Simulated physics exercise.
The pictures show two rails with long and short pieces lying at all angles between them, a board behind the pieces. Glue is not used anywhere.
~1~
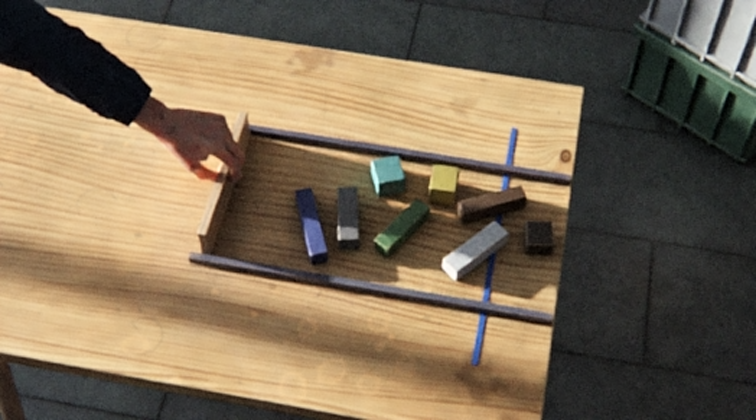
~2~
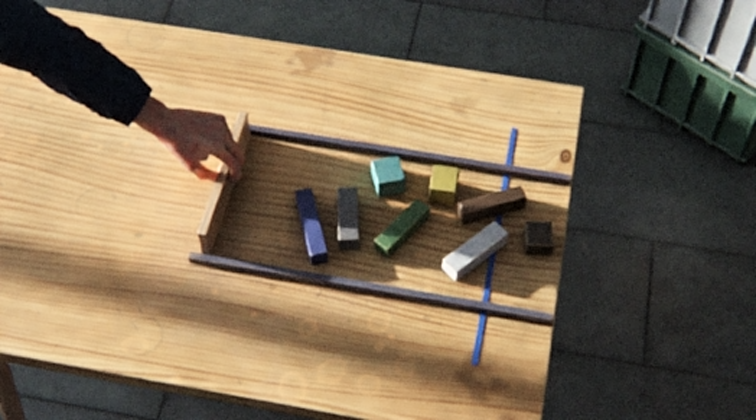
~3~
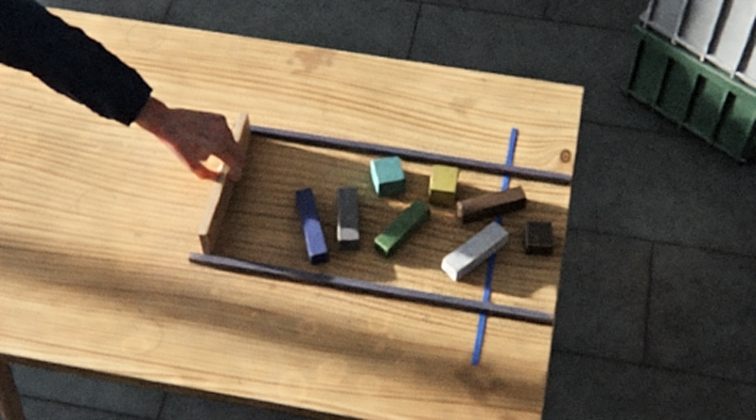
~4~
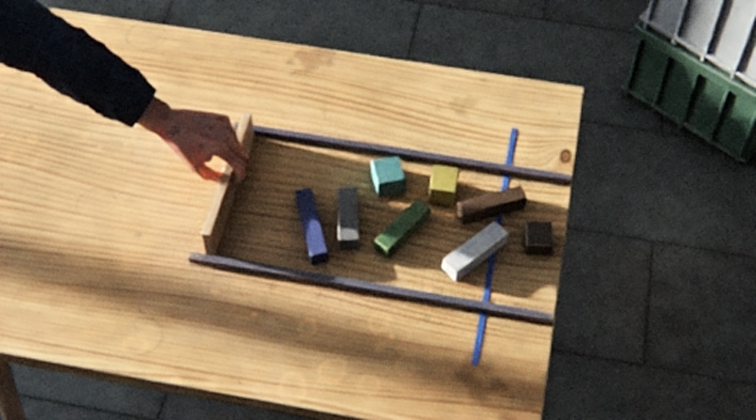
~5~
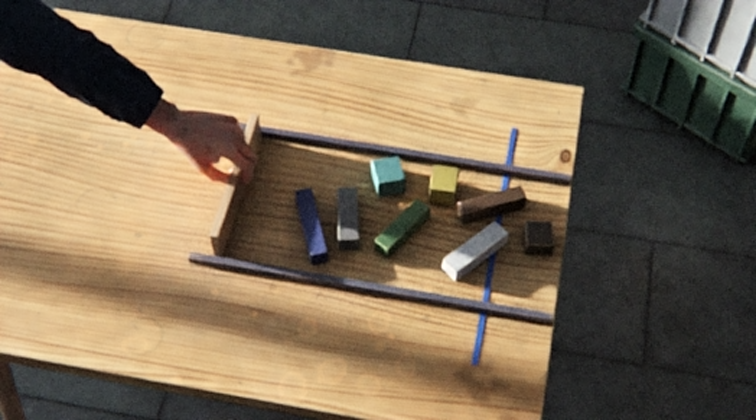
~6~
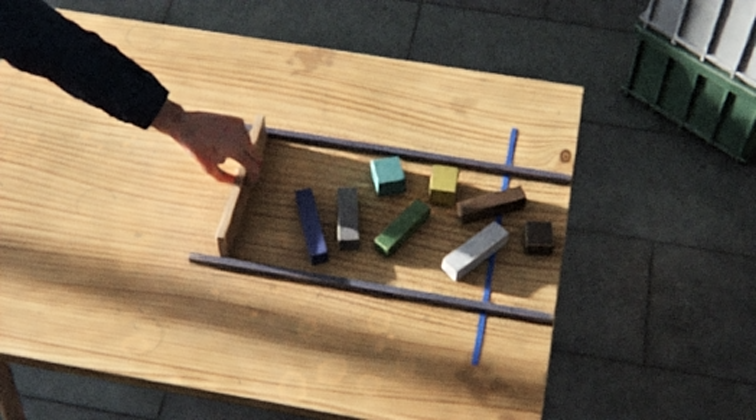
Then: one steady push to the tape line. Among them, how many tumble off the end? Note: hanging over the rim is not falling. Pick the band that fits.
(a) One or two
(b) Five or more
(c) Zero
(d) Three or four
Answer: A.
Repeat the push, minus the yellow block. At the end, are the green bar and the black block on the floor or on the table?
As for the green bar, it is left in place; as for the black block, it topples off.
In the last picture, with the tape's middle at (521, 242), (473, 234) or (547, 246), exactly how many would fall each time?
You'd get 4, then 0, then 6.
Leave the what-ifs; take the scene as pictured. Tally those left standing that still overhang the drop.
I'd say 1 of them.
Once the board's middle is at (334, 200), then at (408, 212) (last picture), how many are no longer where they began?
The count is 2 at the first point and 7 at the second.
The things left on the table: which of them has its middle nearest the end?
Result: The white bar.
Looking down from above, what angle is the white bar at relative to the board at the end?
Angle: Close to 0 degrees.
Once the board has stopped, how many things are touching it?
Well, it touches 2.
Soon after, none off yet; black block at rest near (539, 238); brown bar at rest near (492, 205); white bar at rest near (475, 251).
At rest, the number that fall off is one or two; fallen, brown bar and black block.
